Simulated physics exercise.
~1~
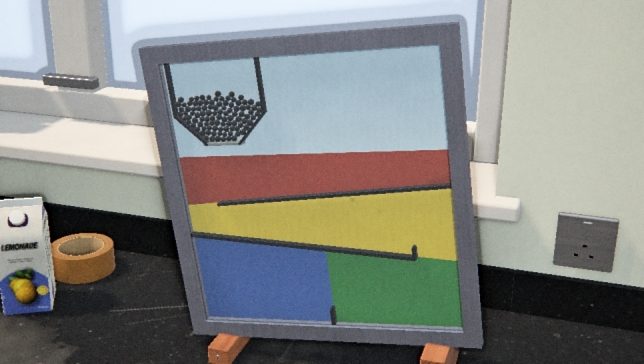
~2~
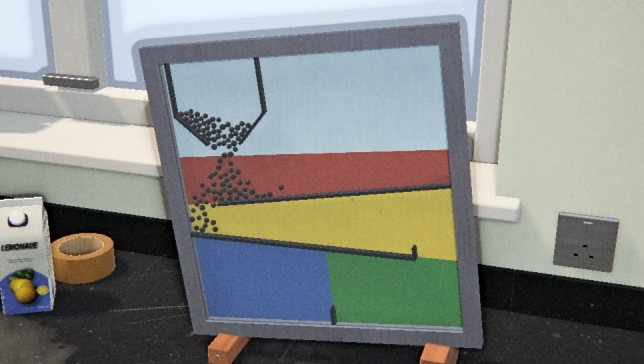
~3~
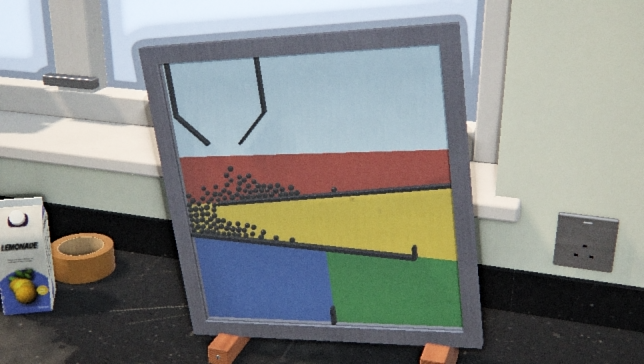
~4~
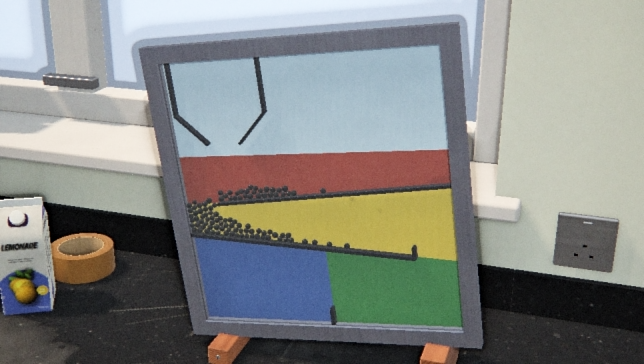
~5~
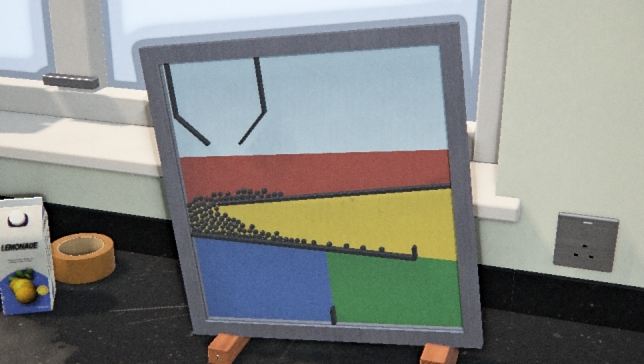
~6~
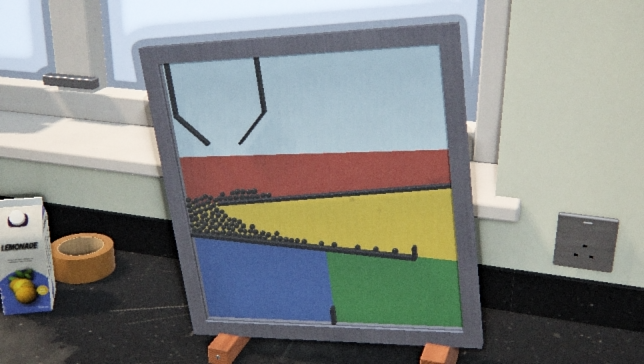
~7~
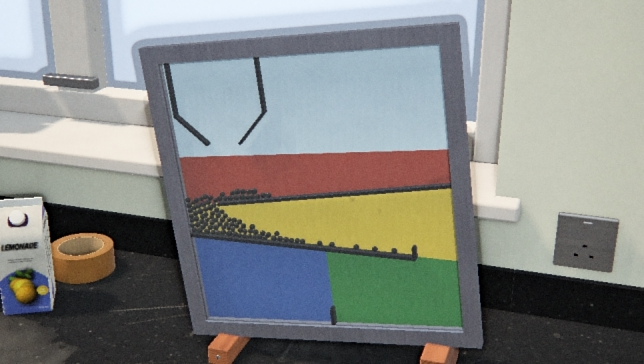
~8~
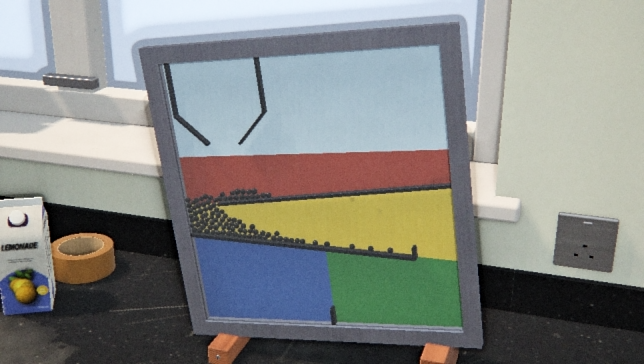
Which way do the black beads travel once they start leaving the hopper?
The beads move down, dropping out of the hopper into the red and yellow sections below.
Framed panel with black beads pouring from a hopper onto sloping ledges, piling at left and settling across red and yellow sections.
